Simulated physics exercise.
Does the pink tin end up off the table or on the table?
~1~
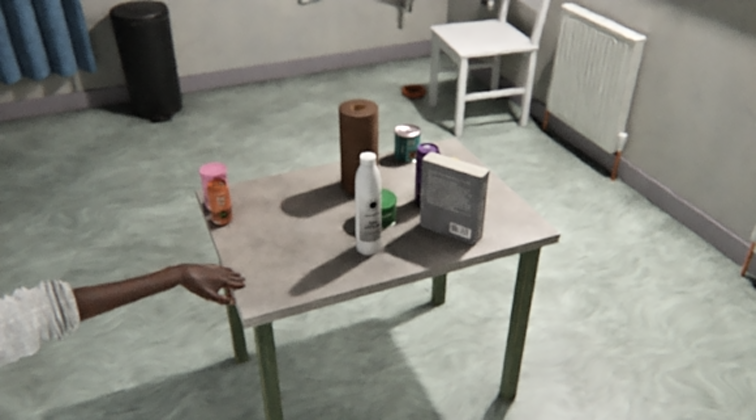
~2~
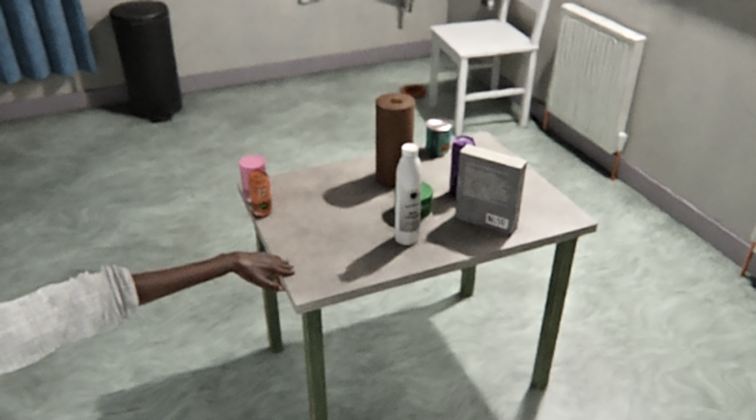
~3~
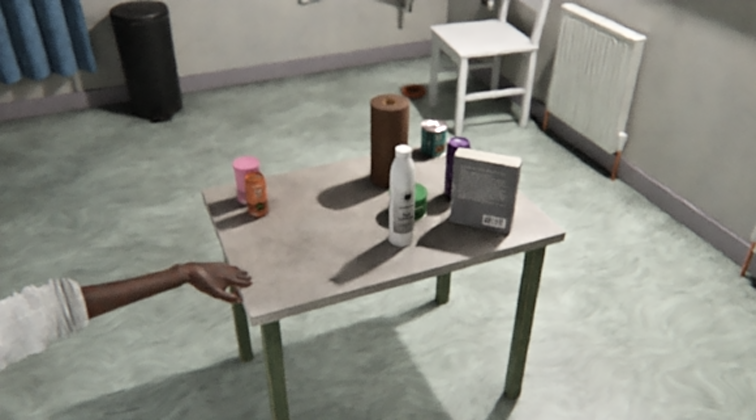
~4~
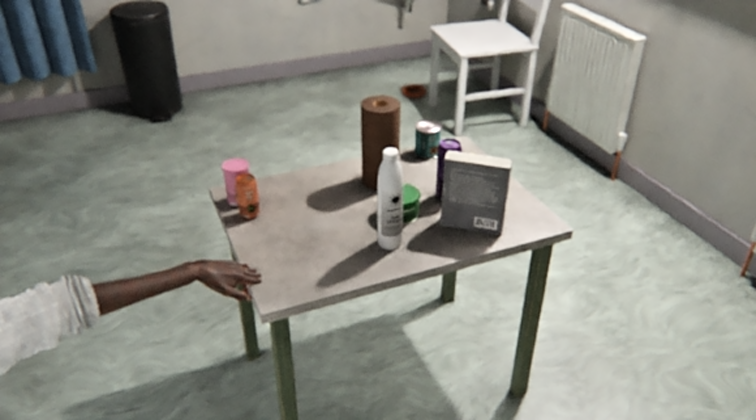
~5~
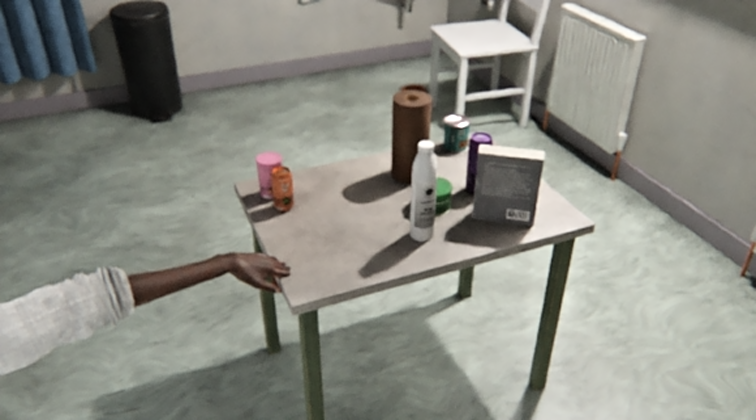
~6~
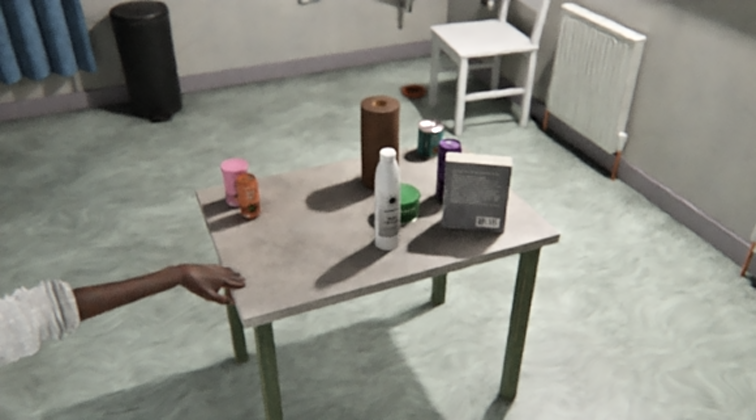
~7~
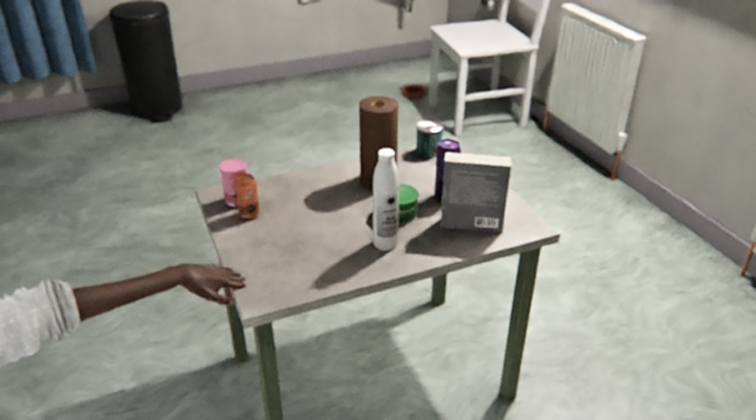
The pink tin ends up on the table. It is still standing near the left edge, just behind the orange can.
An arm jerking a small table right and left twice, the cans, bottle and book shifting but still standing on top.
